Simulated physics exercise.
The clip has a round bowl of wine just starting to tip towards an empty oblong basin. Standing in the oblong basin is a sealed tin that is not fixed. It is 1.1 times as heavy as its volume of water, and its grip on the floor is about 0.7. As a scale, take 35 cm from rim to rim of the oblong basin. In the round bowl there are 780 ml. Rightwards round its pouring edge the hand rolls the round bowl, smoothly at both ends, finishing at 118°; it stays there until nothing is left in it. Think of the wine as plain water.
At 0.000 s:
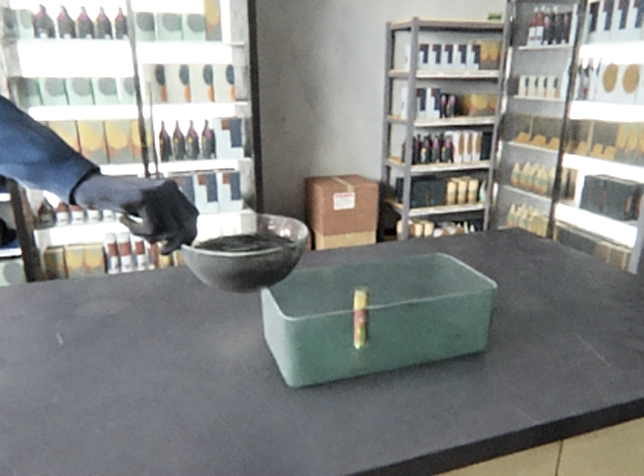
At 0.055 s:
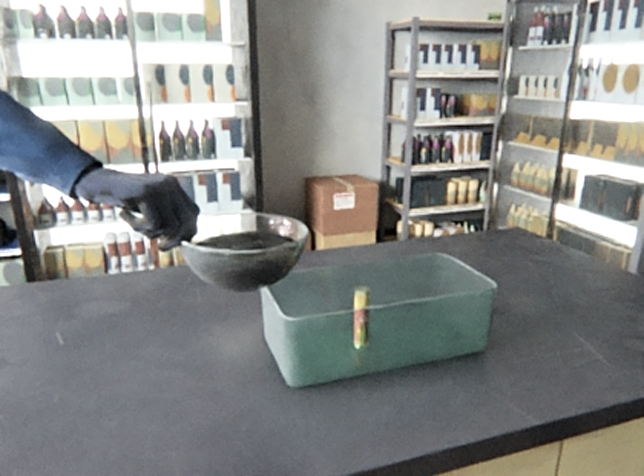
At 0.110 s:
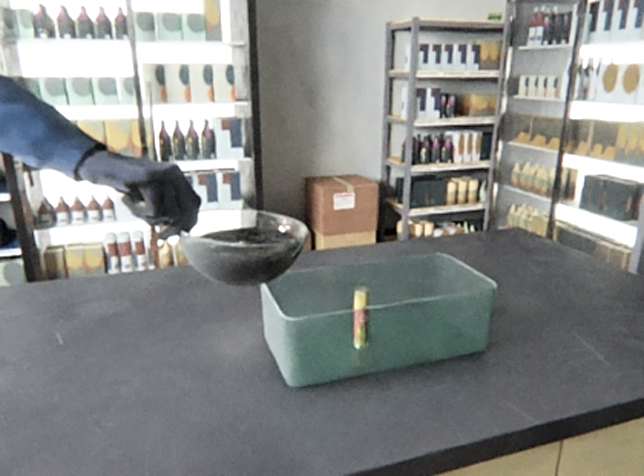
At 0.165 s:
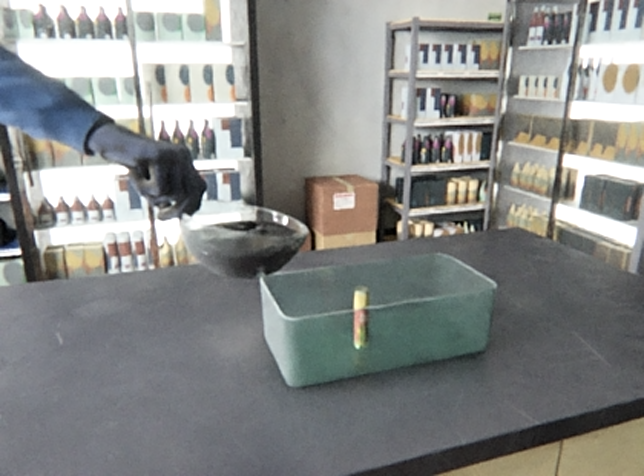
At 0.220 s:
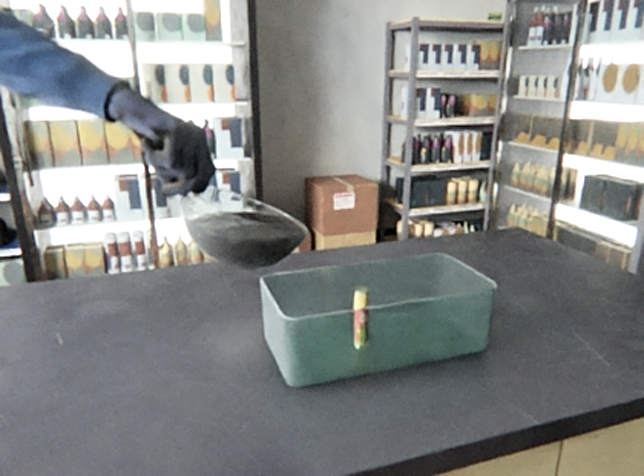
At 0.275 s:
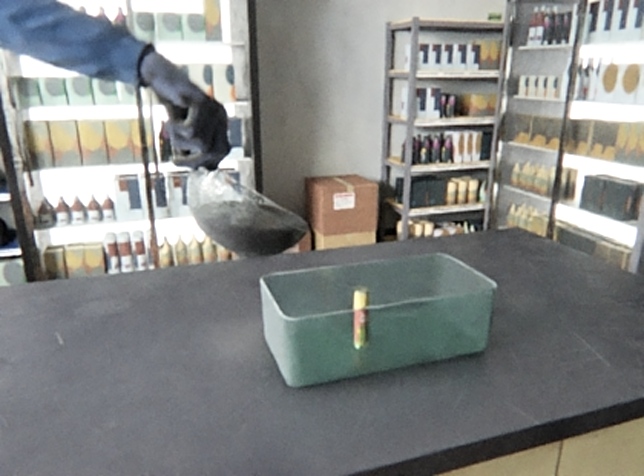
A black-gloved hand in a dark blue sleeve reaches in from the left over a dark countertop, seen from slightly above by a still camera in a shop with lit shelves of bottles and boxes. It holds a clear round bowl of dark liquid beside a greenish oblong basin, with a small yellow-and-red tin near its middle. The hand rises and rolls the bowl rightwards, slowly then further, tilting it steeply towards the basin.
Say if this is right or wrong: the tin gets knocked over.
Wrong, it stays standing.
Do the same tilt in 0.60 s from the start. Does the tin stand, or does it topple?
The tin stays on its base.
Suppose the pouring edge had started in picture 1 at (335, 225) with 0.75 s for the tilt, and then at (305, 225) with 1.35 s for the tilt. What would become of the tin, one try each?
Try 1: Tipped over; try 2: Tipped over.
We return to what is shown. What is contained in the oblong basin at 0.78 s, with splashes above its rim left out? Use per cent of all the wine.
About 98 %.
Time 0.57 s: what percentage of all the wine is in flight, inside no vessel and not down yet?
64 %.
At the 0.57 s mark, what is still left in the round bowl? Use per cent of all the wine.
I'd estimate some 12 % remains.
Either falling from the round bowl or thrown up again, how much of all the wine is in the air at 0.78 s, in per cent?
Estimated airborne part: Roughly 2 per cent.
By 0.57 s the tilt is 102° and 12 per cent is still to pour; the tin stands where it began.
By 0.78 s the tilt is 118° and 0 per cent is still to pour; the tin stands where it began.
By 1.01 s the tilt is 118° and 0 per cent is still to pour; the tin stands where it began.
By 1.25 s the tilt is 118° and 0 per cent is still to pour; the tin stands where it began.
At rest the tin stands where it began.
